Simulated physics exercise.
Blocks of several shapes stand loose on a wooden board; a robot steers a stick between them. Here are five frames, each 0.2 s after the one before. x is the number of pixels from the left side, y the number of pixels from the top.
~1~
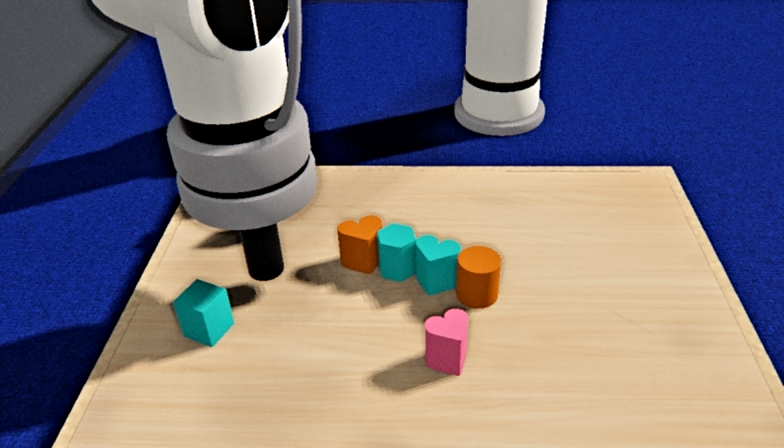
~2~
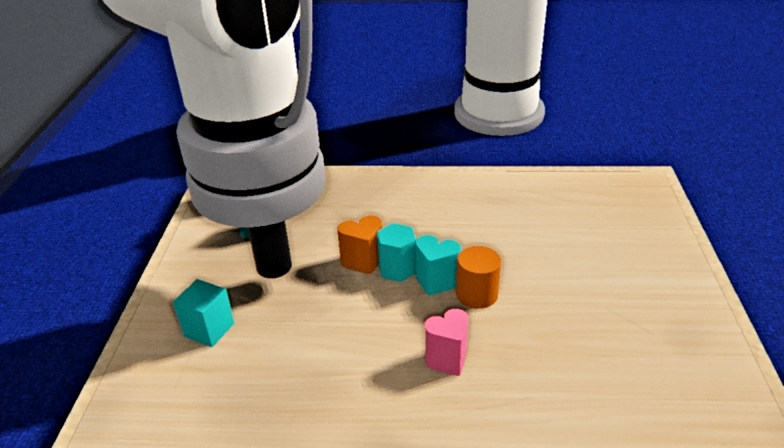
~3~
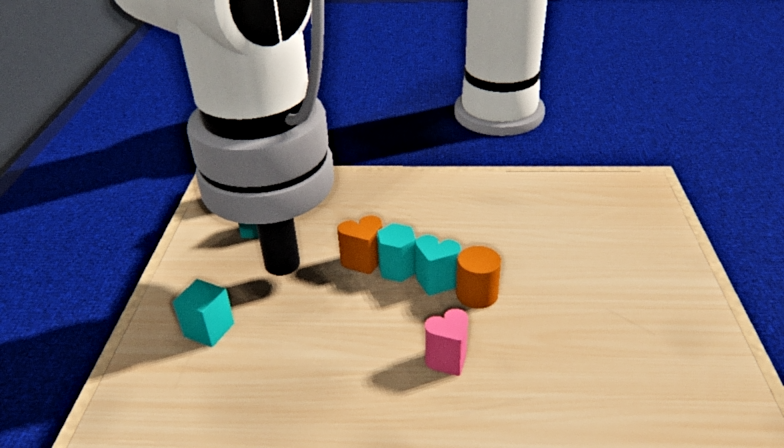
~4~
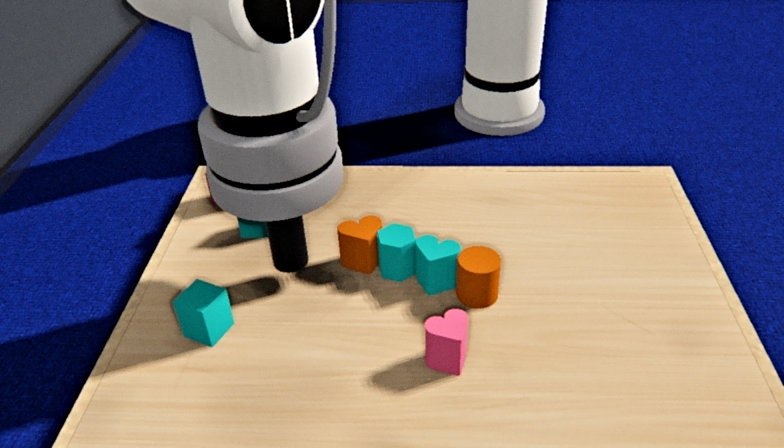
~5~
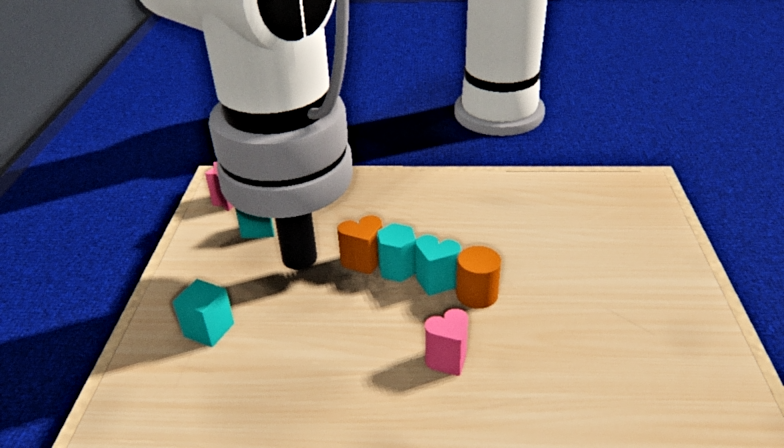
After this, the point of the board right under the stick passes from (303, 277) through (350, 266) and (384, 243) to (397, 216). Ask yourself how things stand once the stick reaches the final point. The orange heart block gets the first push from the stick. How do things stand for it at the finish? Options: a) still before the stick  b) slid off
Letter b.
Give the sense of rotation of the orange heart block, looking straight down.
Viewed from overhead, the orange heart block winds up turned clockwise.
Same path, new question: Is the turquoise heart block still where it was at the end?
Yes, I think so.
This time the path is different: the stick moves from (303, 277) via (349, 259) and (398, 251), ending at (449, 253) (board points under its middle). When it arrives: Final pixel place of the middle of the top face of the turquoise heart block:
The spot you're after is about (448, 260) in the image.
On the path given first. One third of the way, stick at (349, 248); orange heart block at (376, 217), turned 20° clockwise.
Two thirds of the way, stick at (384, 225); orange heart block at (412, 199), turned 50° clockwise.
At the end, stick at (396, 199); orange heart block at (426, 190), turned 75° clockwise; turquoise six-sided block not moved; turquoise heart block not moved.
